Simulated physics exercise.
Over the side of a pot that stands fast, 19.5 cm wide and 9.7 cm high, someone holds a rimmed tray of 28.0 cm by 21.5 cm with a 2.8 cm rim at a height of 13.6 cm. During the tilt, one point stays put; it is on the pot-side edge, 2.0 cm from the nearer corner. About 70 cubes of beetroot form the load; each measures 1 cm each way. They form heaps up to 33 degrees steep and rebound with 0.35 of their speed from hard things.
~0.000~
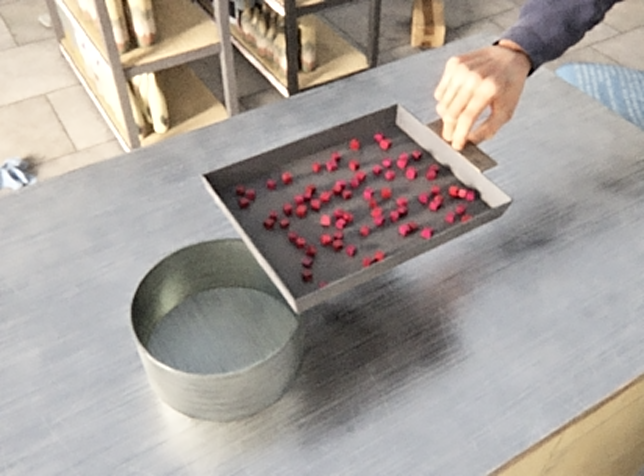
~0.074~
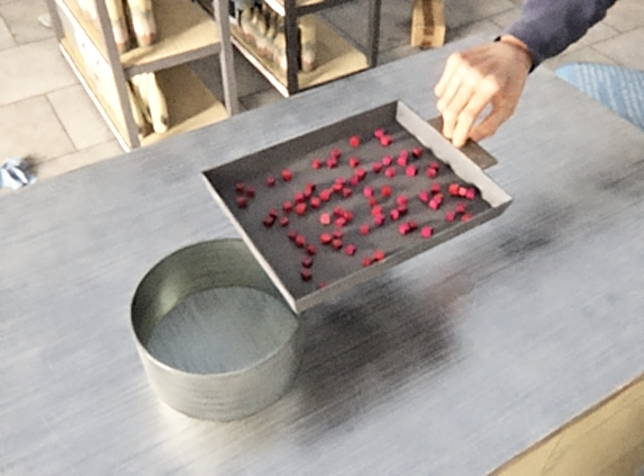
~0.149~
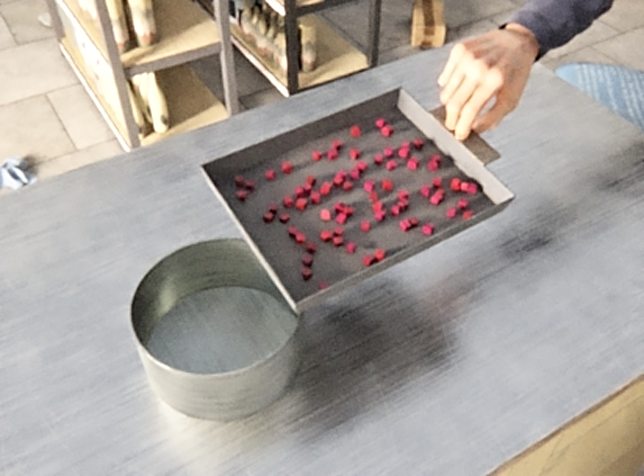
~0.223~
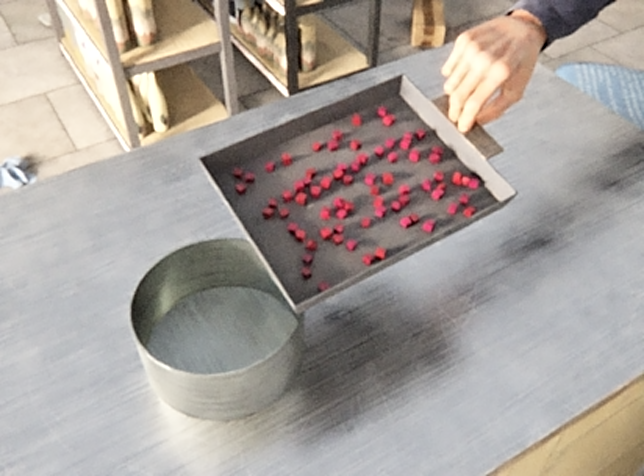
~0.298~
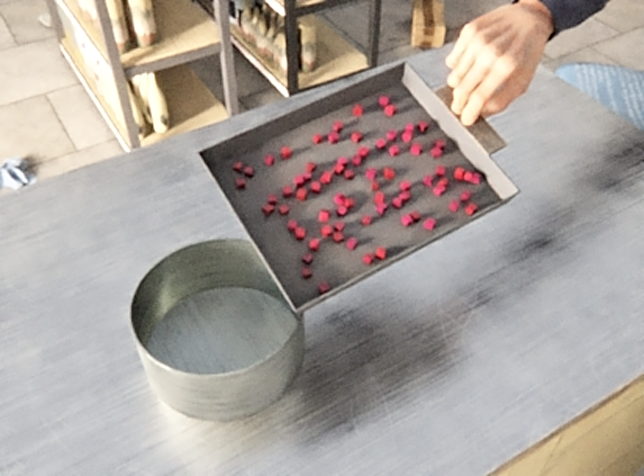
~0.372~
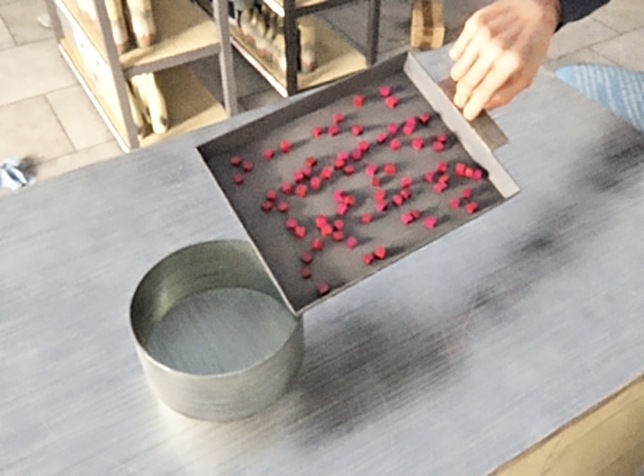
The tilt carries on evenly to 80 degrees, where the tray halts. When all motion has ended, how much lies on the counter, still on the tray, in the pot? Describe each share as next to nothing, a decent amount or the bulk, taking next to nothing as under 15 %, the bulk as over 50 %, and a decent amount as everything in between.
Counter - a decent amount; tray - the bulk; pot - next to nothing.
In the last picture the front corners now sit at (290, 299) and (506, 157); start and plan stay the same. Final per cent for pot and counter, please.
In the pot: 25 per cent; on the counter: 5 per cent.
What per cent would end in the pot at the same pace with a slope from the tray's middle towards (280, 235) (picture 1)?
I'd estimate about 25 %.
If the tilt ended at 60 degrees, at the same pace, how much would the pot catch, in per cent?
Near 0 %, then.
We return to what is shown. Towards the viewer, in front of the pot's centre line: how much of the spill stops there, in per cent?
About 100 per cent.
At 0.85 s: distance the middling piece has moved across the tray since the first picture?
Roughly 9 cm.
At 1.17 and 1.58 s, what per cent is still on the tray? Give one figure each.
In order, near 85 and near 75.
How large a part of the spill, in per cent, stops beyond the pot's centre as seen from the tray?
That comes to roughly 50 percent.
Then, at 0.85 s, tilt 48 degrees; the tray holds 100 %, the pot 0 %.
After 1.17 s, tilt 68 degrees; the tray holds 85 %, the pot 0 %.
After 1.58 s, tilt 80 degrees; the tray holds 75 %, the pot 0 %.
In the end, at 3.1 s, counter 30 %, tray 70 %, pot 0 %.
